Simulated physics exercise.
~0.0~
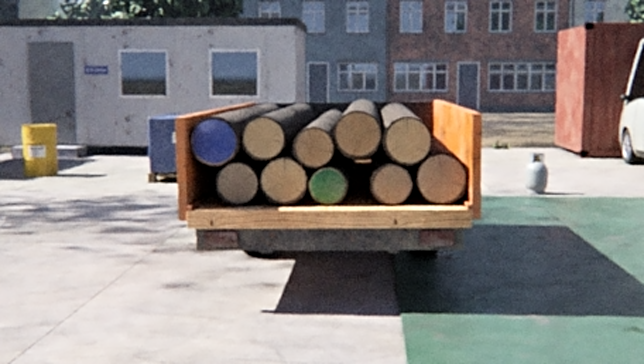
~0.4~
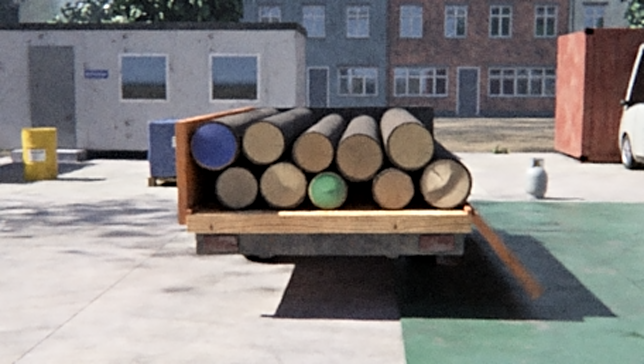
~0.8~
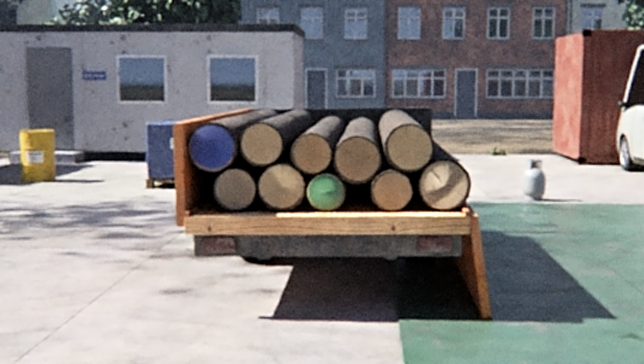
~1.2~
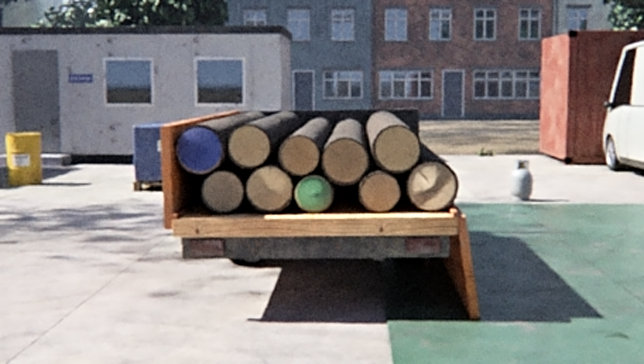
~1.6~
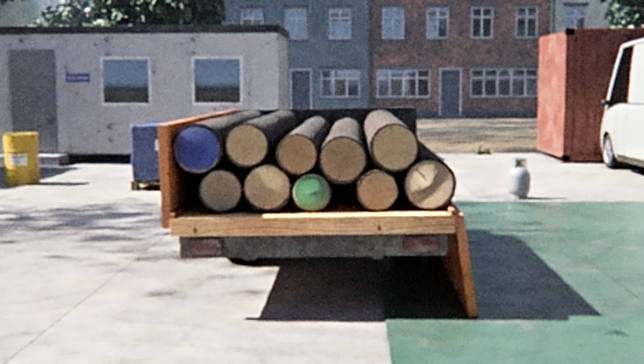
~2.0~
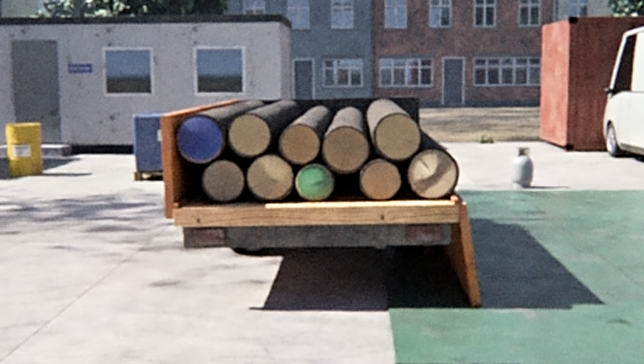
A low trailer stacked with two rows of logs, one with a blue end and one with a green end, stood parked in a yard when its right side panel swung down and hung below the deck, yet every log stayed aboard.
